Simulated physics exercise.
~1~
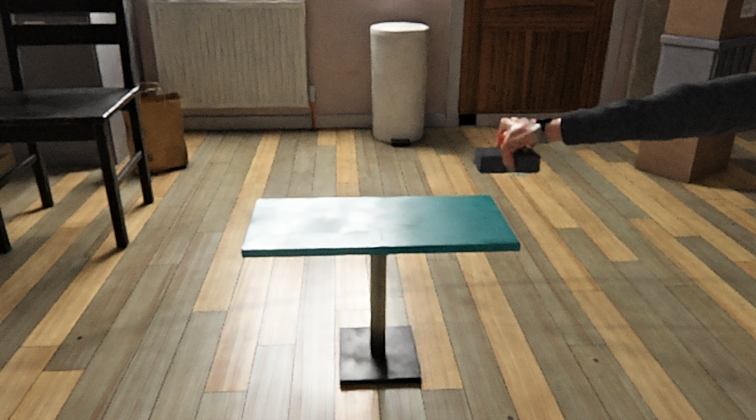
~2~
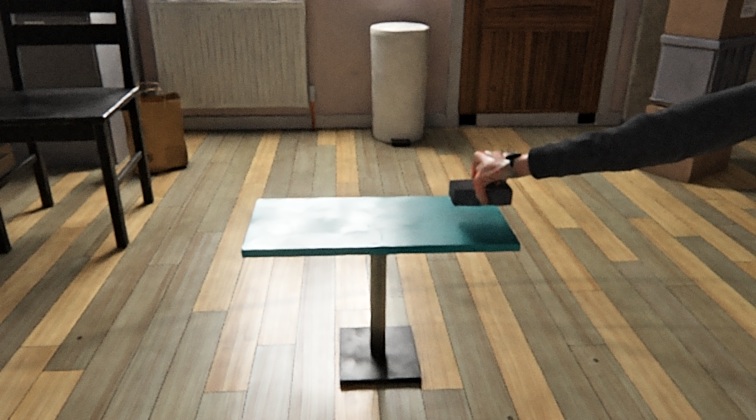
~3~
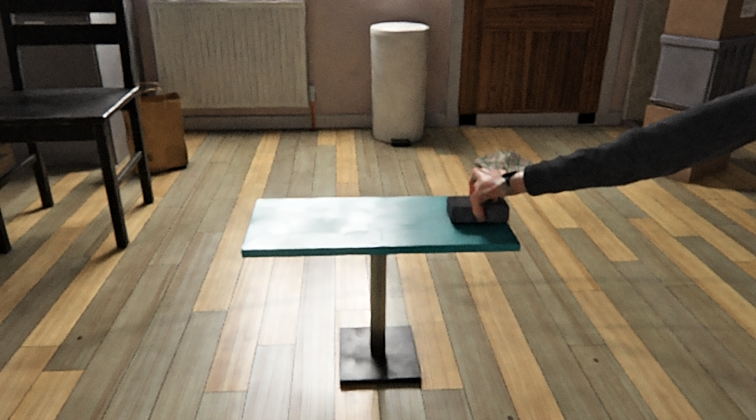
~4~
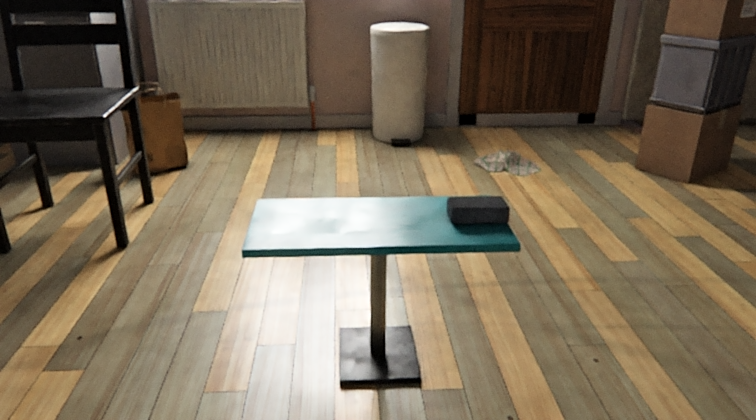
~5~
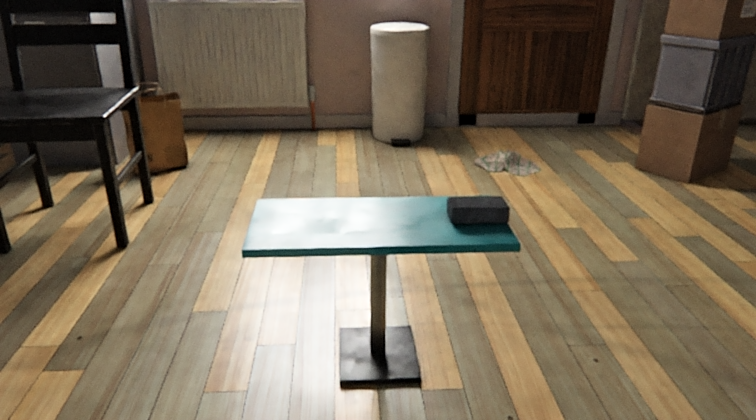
To begin with, a hand reaches in from the right, holding a dark, block-shaped sponge beyond the right end of a small turquoise table on a single central leg. The arm carries the block left and down until it is over the tabletop. It then lowers the block onto the right end of the surface, fingers still gripping it. The hand lets go and withdraws out of view, leaving the block near the edge. The table does not tip, and it stands level and still with the block resting on it.
